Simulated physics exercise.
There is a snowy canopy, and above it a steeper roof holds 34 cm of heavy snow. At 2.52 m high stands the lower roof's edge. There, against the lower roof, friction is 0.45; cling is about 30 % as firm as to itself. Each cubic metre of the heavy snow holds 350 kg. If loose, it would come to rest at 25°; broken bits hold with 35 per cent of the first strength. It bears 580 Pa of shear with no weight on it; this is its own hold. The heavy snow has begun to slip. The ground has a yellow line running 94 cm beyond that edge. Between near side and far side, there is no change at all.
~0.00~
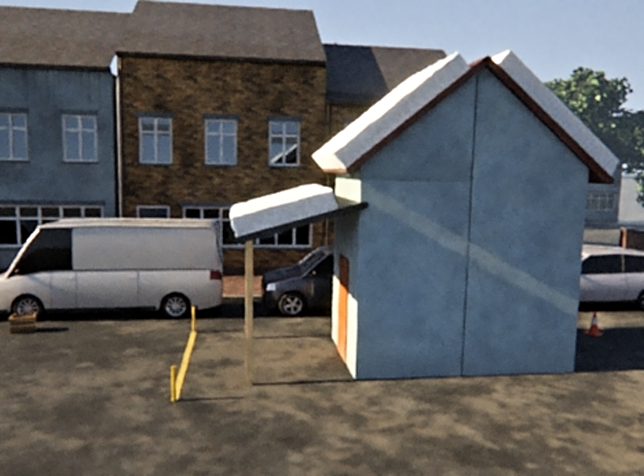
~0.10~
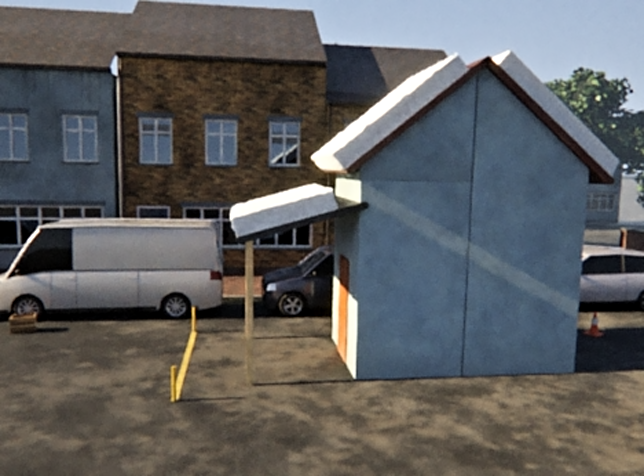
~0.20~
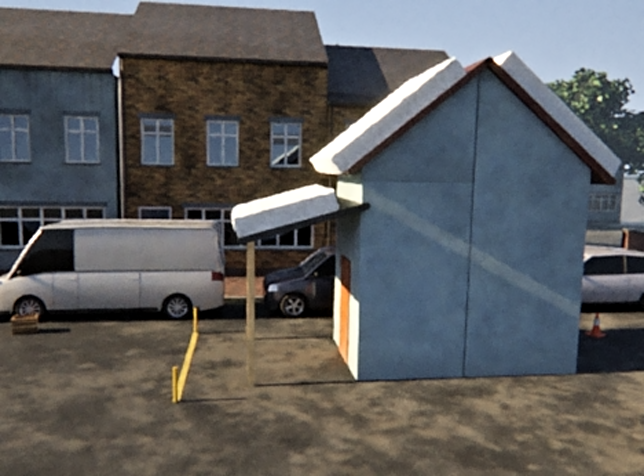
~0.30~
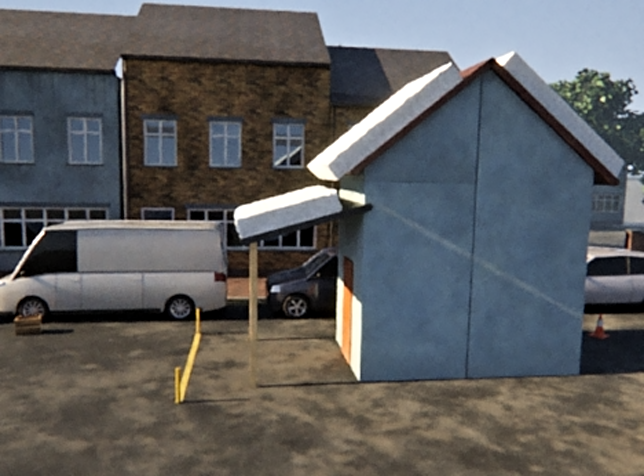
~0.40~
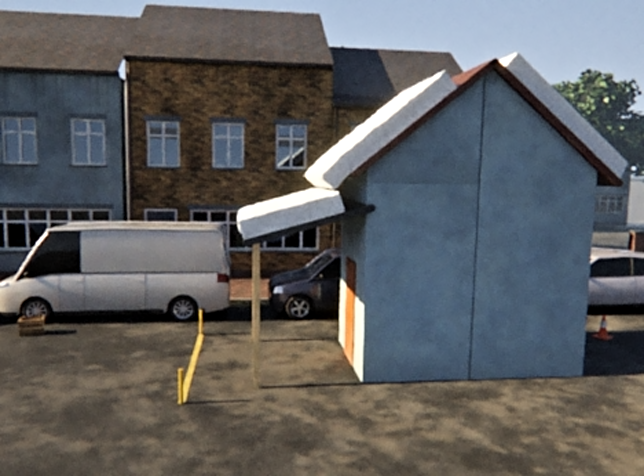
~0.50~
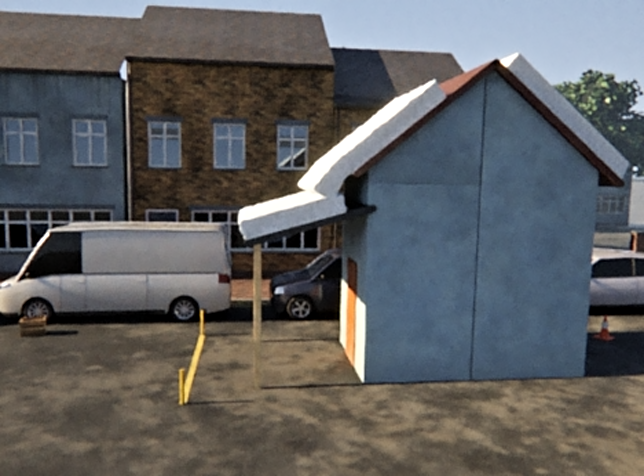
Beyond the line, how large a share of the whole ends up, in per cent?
Roughly 47 per cent.
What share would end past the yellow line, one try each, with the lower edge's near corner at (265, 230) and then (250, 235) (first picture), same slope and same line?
First about 55 per cent, second about 50 per cent.
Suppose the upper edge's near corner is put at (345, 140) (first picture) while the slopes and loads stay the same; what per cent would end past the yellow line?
Roughly 60 %.
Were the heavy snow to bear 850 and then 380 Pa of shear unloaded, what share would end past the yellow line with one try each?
First 35 %, second 55 %.
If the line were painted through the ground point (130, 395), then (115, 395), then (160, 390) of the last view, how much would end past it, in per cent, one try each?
In order, some 25, 20 and 35 percent would end past it.
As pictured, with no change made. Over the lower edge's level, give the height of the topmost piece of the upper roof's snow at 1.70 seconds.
About 0.7 m.
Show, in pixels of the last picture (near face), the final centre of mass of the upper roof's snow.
Centre: Approx. (180, 327) px, near face.
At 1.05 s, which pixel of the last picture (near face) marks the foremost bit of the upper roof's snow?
Roughly at the pixel (229, 214).
After 1.05 s, none is below the lower edge and 0 % is past the line.
After 1.70 s, 42 % is below the lower edge and 24 % is past the line.
After 2.35 s, 65 % is below the lower edge and 46 % is past the line.
After 3.00 s, 66 % is below the lower edge and 47 % is past the line.
After 3.60 s, 66 % is below the lower edge and 47 % is past the line.
